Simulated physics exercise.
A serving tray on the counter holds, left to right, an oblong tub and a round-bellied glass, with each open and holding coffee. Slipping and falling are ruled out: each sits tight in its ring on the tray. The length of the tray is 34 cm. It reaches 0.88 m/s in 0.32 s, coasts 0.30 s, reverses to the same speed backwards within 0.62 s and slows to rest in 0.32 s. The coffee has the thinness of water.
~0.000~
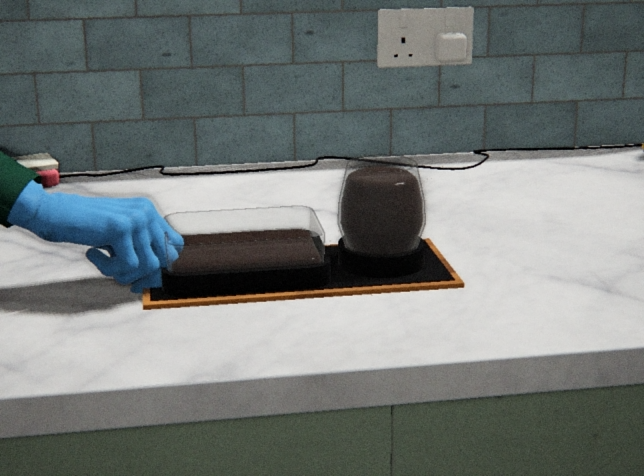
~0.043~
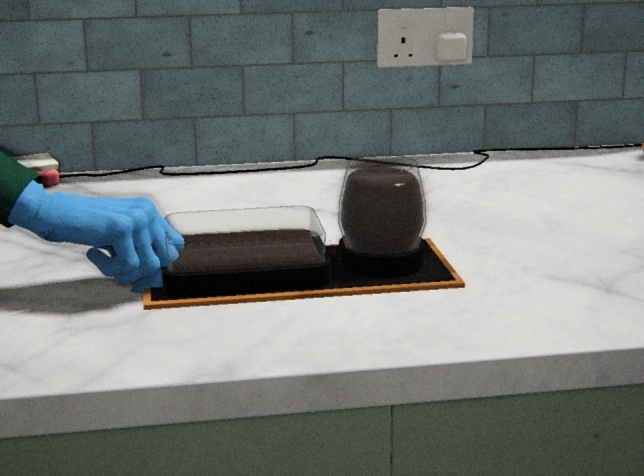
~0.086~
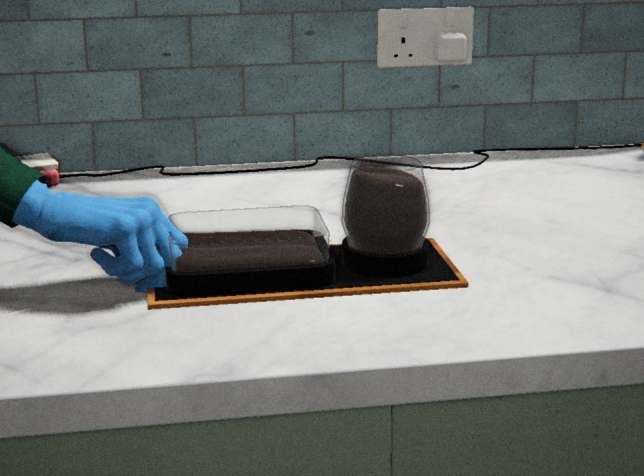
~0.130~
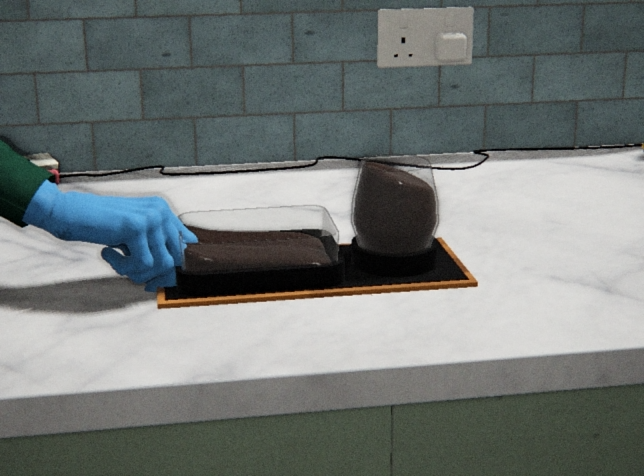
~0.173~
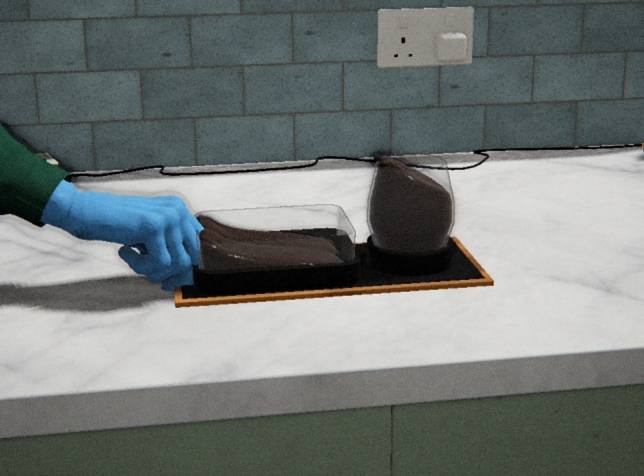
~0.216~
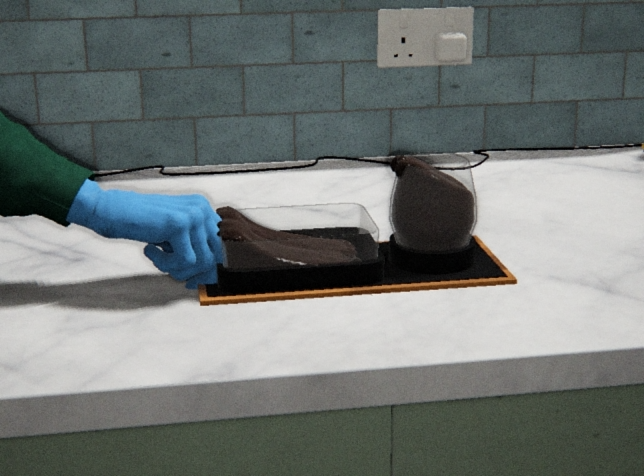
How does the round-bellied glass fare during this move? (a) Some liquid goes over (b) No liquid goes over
The answer is a.
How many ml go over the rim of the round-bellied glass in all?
Roughly 6 ml in total.
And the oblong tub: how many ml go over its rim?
180 ml.
After 0.61 s the tray moves at 0.88 m/s; losses from the left are 61, 3 ml.
After 1.01 s the tray moves at 0.35 m/s; losses from the left are 81, 4 ml.
After 1.41 s the tray moves at 0.41 m/s; losses from the left are 106, 4 ml.
After 1.81 s the tray moves at 0.00 m/s; losses from the left are 180, 6 ml.
In the end losses from the left are 180, 6 ml.
